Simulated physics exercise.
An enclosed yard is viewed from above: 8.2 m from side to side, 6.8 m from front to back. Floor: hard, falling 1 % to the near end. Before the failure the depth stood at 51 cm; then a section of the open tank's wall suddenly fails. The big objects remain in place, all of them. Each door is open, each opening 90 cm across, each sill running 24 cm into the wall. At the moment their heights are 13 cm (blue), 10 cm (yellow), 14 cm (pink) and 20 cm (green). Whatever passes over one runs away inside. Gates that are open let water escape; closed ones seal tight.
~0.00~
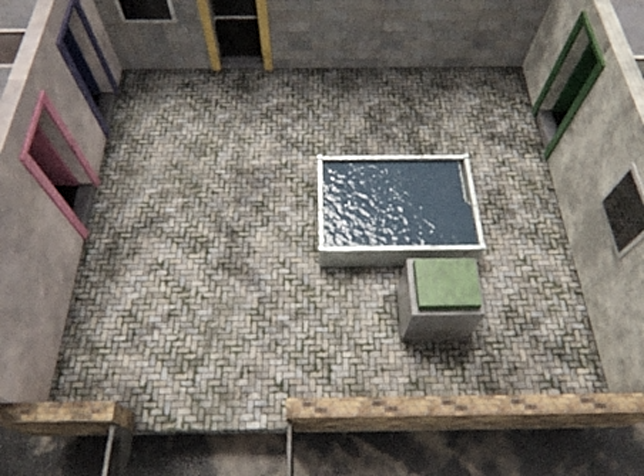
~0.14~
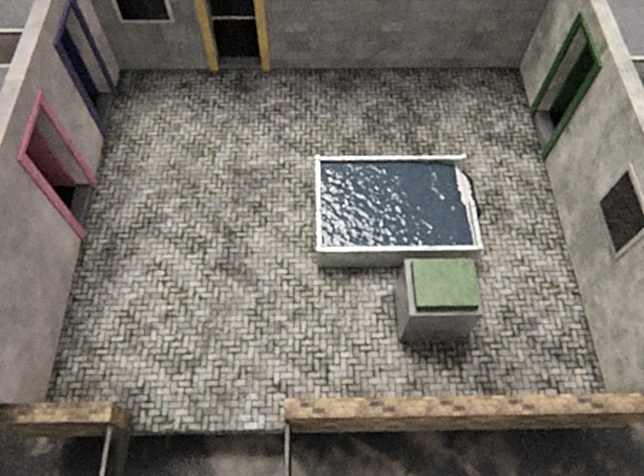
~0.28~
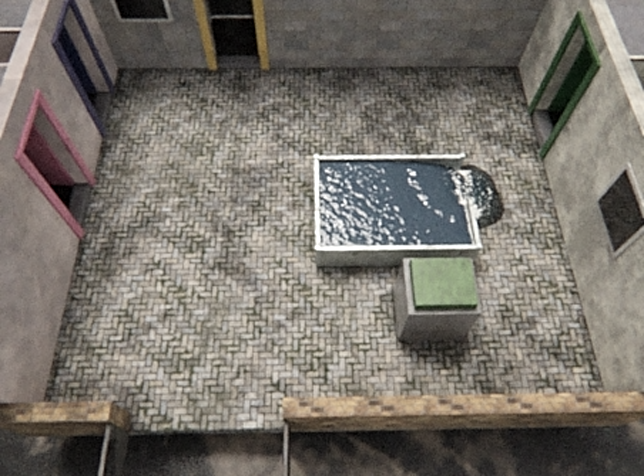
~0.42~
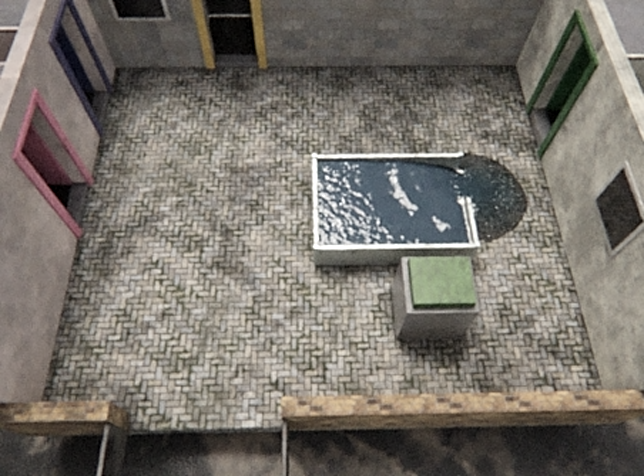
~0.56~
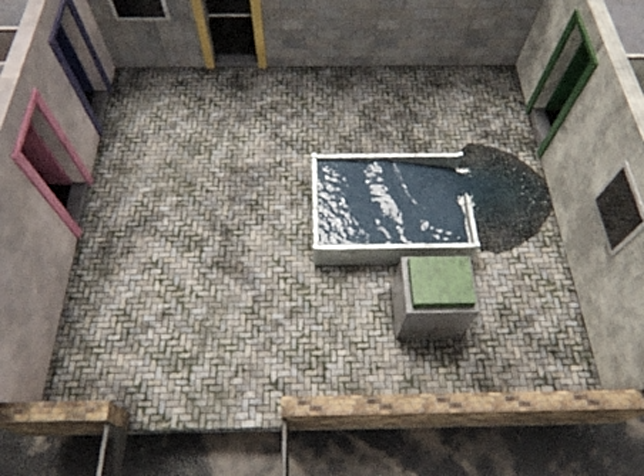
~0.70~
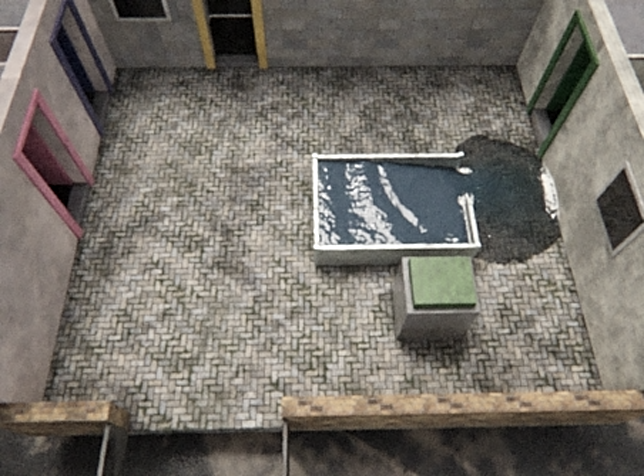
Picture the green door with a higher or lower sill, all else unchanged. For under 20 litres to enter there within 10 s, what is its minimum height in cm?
Its minimum height would be about 13.5 cm.
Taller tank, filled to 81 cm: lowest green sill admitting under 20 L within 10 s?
Then roughly 24 cm.
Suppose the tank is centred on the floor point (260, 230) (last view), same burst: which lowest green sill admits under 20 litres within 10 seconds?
In that case about 9.5 cm.
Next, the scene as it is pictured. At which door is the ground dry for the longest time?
The answer is the pink door.
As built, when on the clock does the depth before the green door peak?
Around 2.0 seconds.
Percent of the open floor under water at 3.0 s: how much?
Wet: Close to 20 %.
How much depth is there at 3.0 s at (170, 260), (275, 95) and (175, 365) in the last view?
Roughly 0, 0 and 0 cm, in turn.
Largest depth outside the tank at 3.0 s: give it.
Max depth: About 25 cm.
After 1.4 s water covers 10 % of the floor, deepest (29 cm) near (547, 195); 16 cm at the green door, 0 litres in over its 20 cm sill.
After 3.0 s water covers 20 % of the floor, deepest (25 cm) near (547, 195); 16 cm at the green door, 0 litres in over its 20 cm sill.
After 10.0 s water covers 95 % of the floor, deepest (10 cm) near (549, 204); 7 cm at the green door, 1 litre in over its 20 cm sill.
At the green door as built, the water arrived by 1.1 s and peaked near 20 cm at 2.0 s.
Run again over the same 10 s with other heights there, 40 litres in over 11 cm, 12 litres over 15 cm. The limit of 20 litres is kept from about 13.5 cm up.
